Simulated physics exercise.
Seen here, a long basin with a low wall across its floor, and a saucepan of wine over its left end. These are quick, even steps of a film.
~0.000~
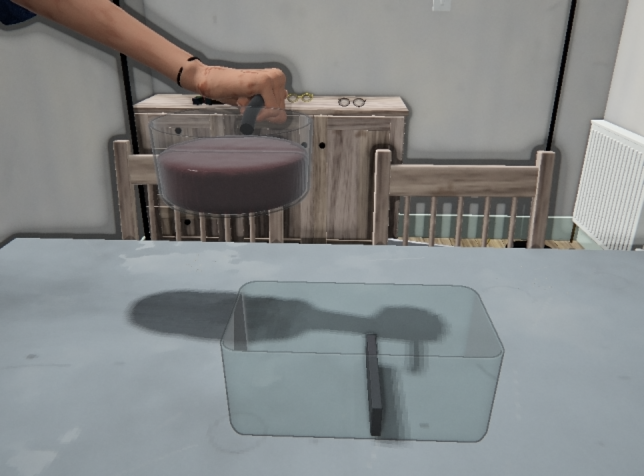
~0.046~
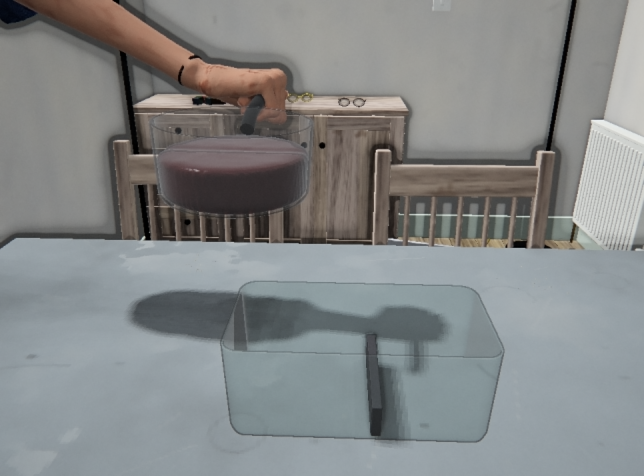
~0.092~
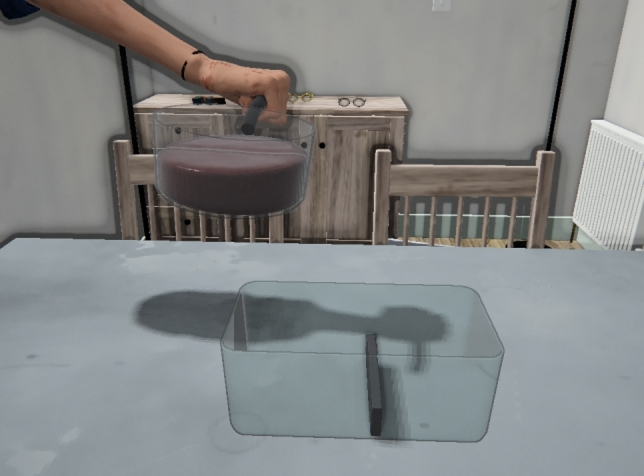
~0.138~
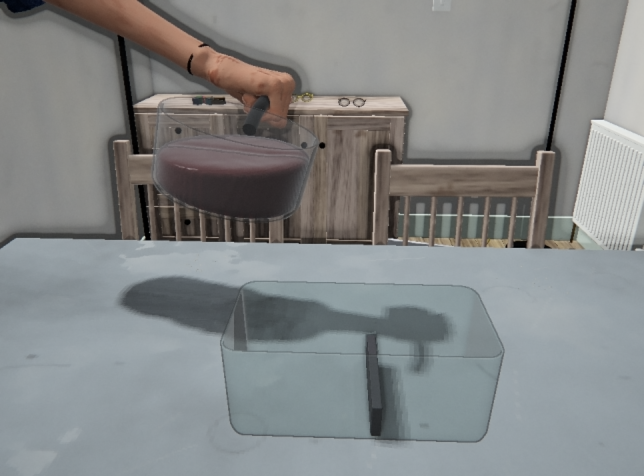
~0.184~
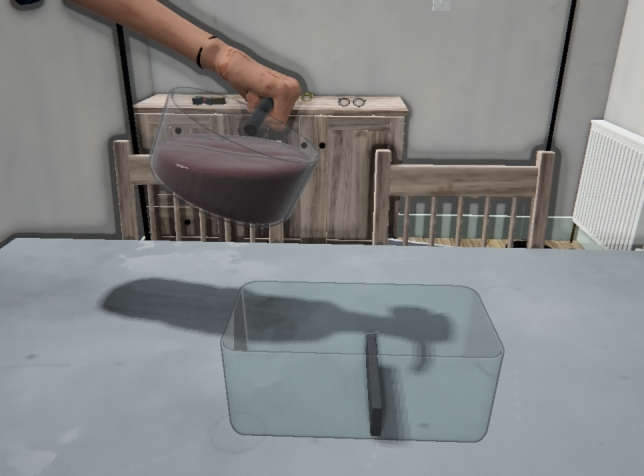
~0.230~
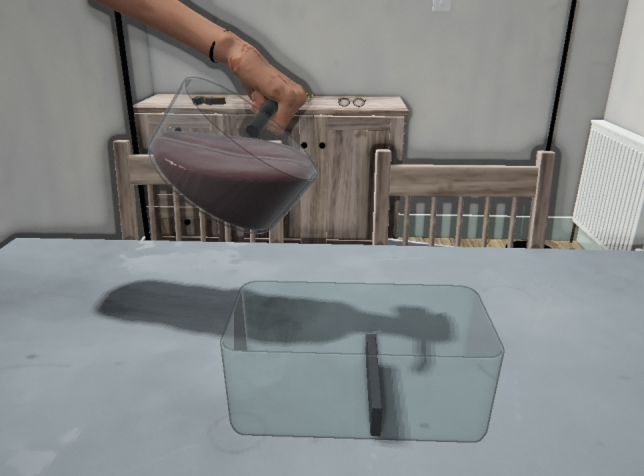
A dining room with grey walls is seen from across a pale blue-grey table, with wooden chairs, a wooden cabinet and a white radiator behind. A hand holds a clear saucepan of dark reddish wine above the left of a clear rectangular basin with a low dark wall across its floor. The hand tilts the saucepan steadily rightward, the wine shifting inside, while the camera stays still.
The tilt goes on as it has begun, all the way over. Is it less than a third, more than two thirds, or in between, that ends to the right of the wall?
It comes to under a third.
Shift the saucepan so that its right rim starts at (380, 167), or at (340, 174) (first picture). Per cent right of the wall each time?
In turn 55 and 30 in a hundred.
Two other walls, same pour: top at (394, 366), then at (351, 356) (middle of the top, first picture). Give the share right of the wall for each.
In turn 10 and 40 in a hundred.
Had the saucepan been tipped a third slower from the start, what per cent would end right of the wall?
Near 30 %.
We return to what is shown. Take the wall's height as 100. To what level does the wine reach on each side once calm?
Some 60 per cent left and 20 right.
A moment on, the saucepan is tipped right over and 22 per cent is still to pour, 17 is left of the wall and 1 right of it.
Next, the saucepan is tipped right over and 5 per cent is still to pour, 74 is left of the wall and 12 right of it.
Then the saucepan is tipped right over and 0 per cent is still to pour, 72 is left of the wall and 17 right of it.
Later the saucepan is tipped right over and 0 per cent is still to pour, 75 is left of the wall and 18 right of it.
At rest 75 per cent lies left of the wall, 18 right of it and 7 outside.
